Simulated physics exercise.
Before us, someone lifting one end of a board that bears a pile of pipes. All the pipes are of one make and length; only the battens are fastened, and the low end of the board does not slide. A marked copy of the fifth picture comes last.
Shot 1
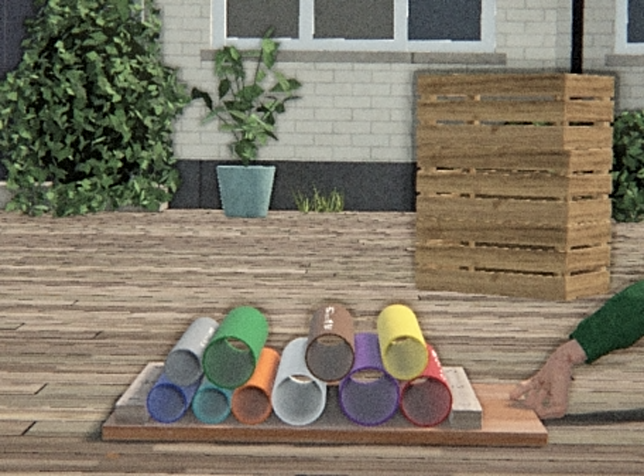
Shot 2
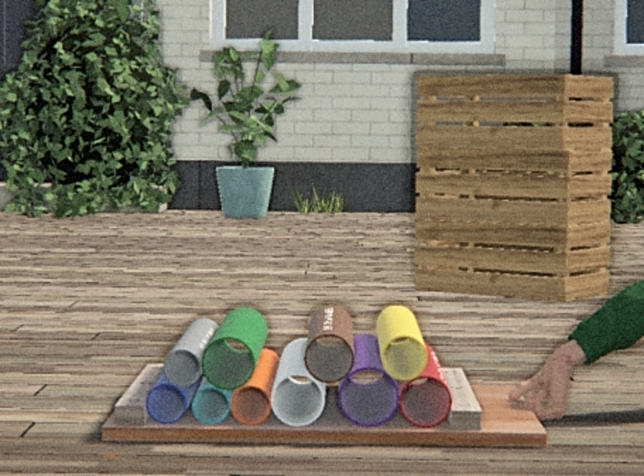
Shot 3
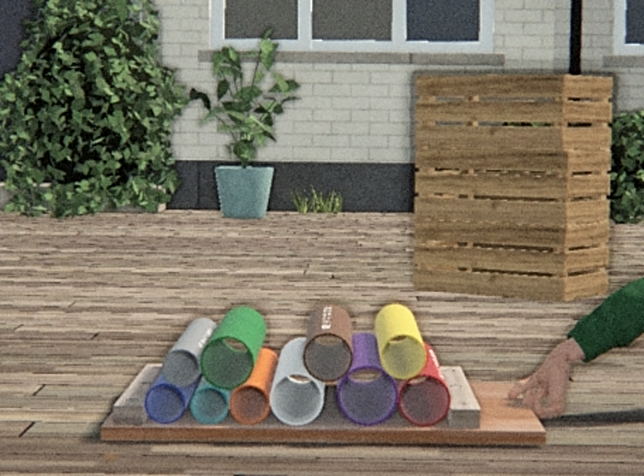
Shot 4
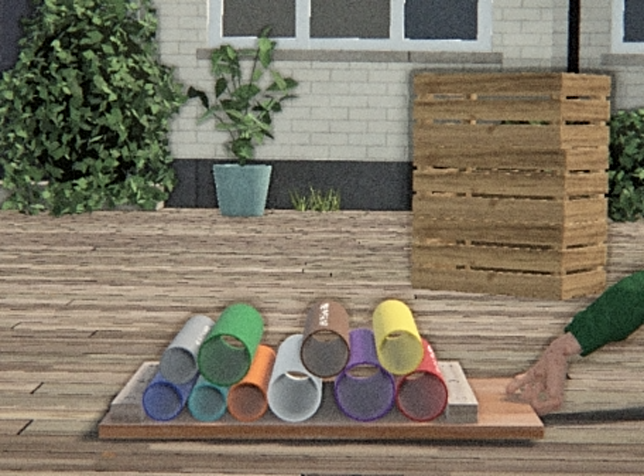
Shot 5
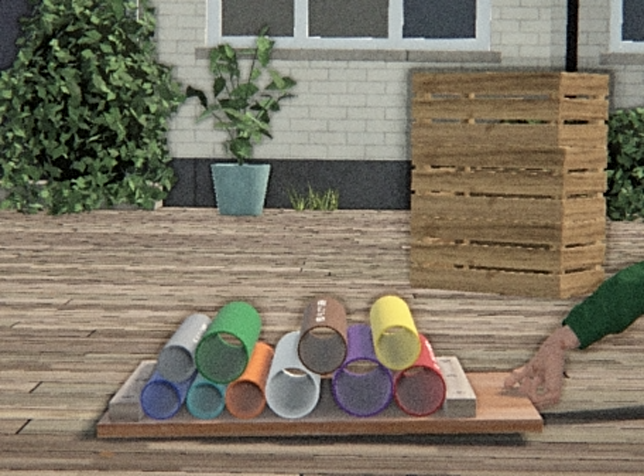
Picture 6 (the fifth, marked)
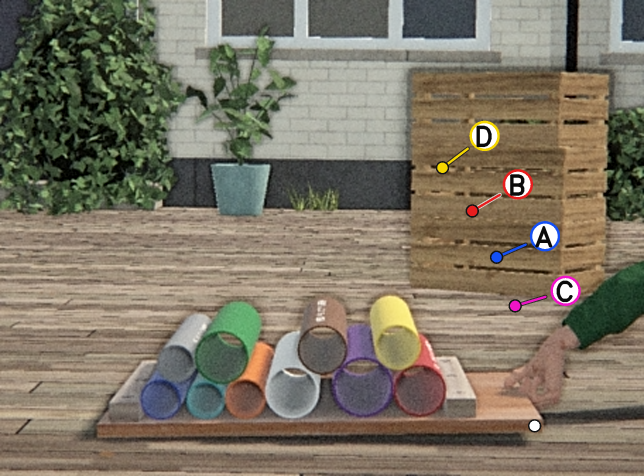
A hand in a green sleeve holding the right end of a board stacked with colourful pipes, which barely moves on a wooden deck.
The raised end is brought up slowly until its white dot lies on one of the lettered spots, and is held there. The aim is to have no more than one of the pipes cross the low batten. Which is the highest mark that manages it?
Mark C is as high as it can go.
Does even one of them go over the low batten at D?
Yes.
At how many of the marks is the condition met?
One of the four.
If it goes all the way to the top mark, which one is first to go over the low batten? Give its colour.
First is the grey one.
On the marked copy, A at (496, 257); B at (472, 211); C at (515, 306); D at (443, 168); the white dot at (535, 426).
Following C. Soon after the start, board at 13°.
Later, board at 18°.
In the end, board at 18°, one over the low batten (grey).
As for the rest, A two over the low batten (green, grey); B three over the low batten (green, grey, brown); D three over the low batten (green, grey, brown).
